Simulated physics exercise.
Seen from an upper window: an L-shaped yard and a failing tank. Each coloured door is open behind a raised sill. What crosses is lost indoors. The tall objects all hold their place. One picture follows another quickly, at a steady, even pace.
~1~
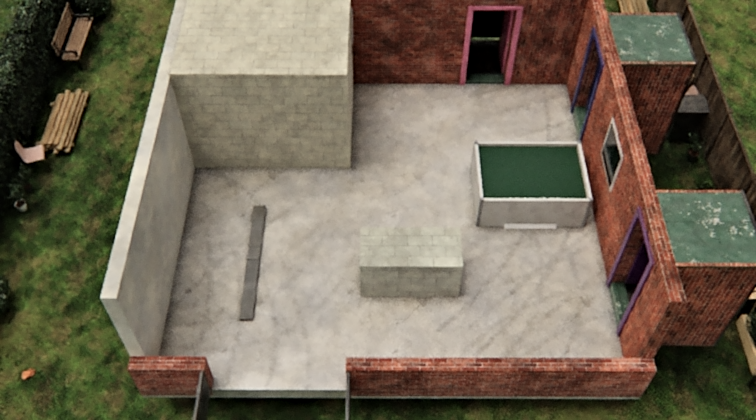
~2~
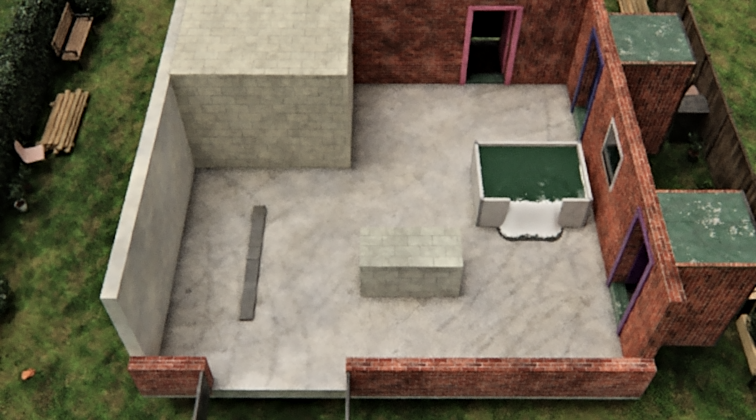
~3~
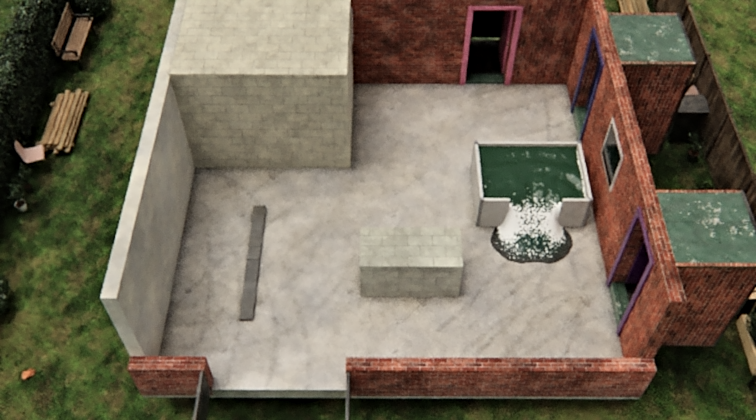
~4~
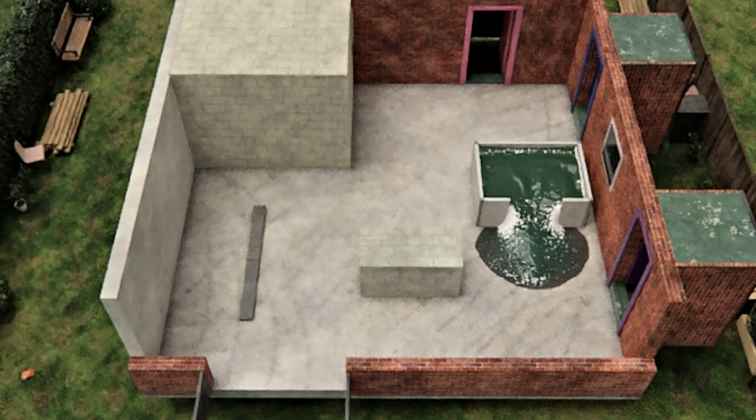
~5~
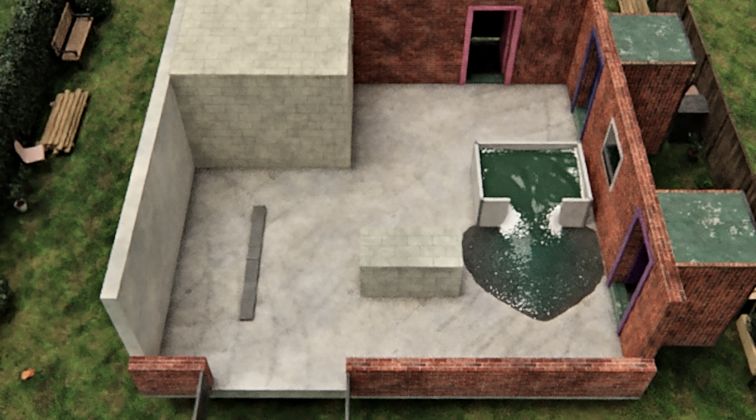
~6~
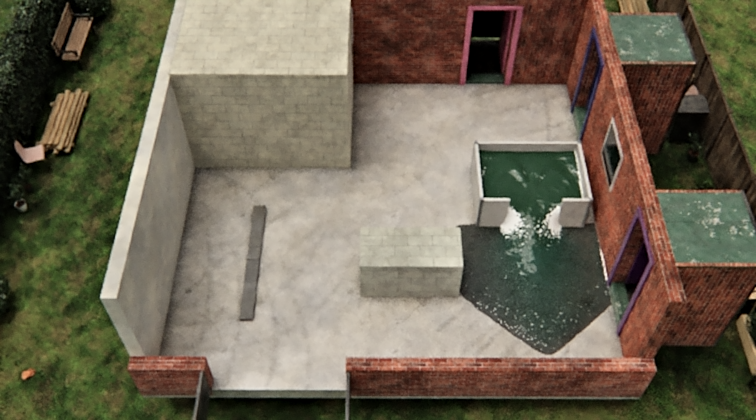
In a walled yard seen from above, green water sits in a tank at the right, then pours through a gap in its front side and spreads across the pale floor, passing a low block toward the near brick wall.
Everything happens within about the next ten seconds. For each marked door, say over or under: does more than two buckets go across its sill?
Blue door: Under, purple door: Under, pink door: Under.
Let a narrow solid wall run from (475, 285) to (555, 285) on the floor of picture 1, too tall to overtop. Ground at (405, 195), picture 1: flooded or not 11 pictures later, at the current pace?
There: Under water.
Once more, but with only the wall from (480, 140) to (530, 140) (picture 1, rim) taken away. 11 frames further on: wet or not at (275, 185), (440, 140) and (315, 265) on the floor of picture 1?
In the order given: Untouched, swamped and untouched.
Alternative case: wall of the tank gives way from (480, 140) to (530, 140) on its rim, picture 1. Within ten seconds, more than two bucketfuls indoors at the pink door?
From what I can tell, pink door overshoots.
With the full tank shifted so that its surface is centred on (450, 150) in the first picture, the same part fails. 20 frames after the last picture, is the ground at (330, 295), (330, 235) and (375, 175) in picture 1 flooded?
Going through the three places: Out of reach, in the spill, out of reach.
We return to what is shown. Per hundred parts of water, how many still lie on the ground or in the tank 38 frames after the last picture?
I'd say roughly 98 percent.
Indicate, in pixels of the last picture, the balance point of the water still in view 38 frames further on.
My pick is pixel (442, 287).
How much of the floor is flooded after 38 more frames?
I reckon around 50 %.
A moment on, water covers 20 % of the floor; the blue door not reached, the purple door wet at the sill, nothing in, the pink door not reached.
Next, water covers 20 % of the floor; the blue door not reached, the purple door wet at the sill, nothing in, the pink door not reached.
Then, water covers 35 % of the floor; the blue door not reached, the purple door wet at the sill, nothing in, the pink door not reached.
Later, water covers 50 % of the floor; the blue door wet at the sill, nothing in, the purple door under two buckets in, the pink door not reached.
In the end, water covers 70 % of the floor; the blue door wet at the sill, nothing in, the purple door under two buckets in, the pink door wet at the sill, nothing in.
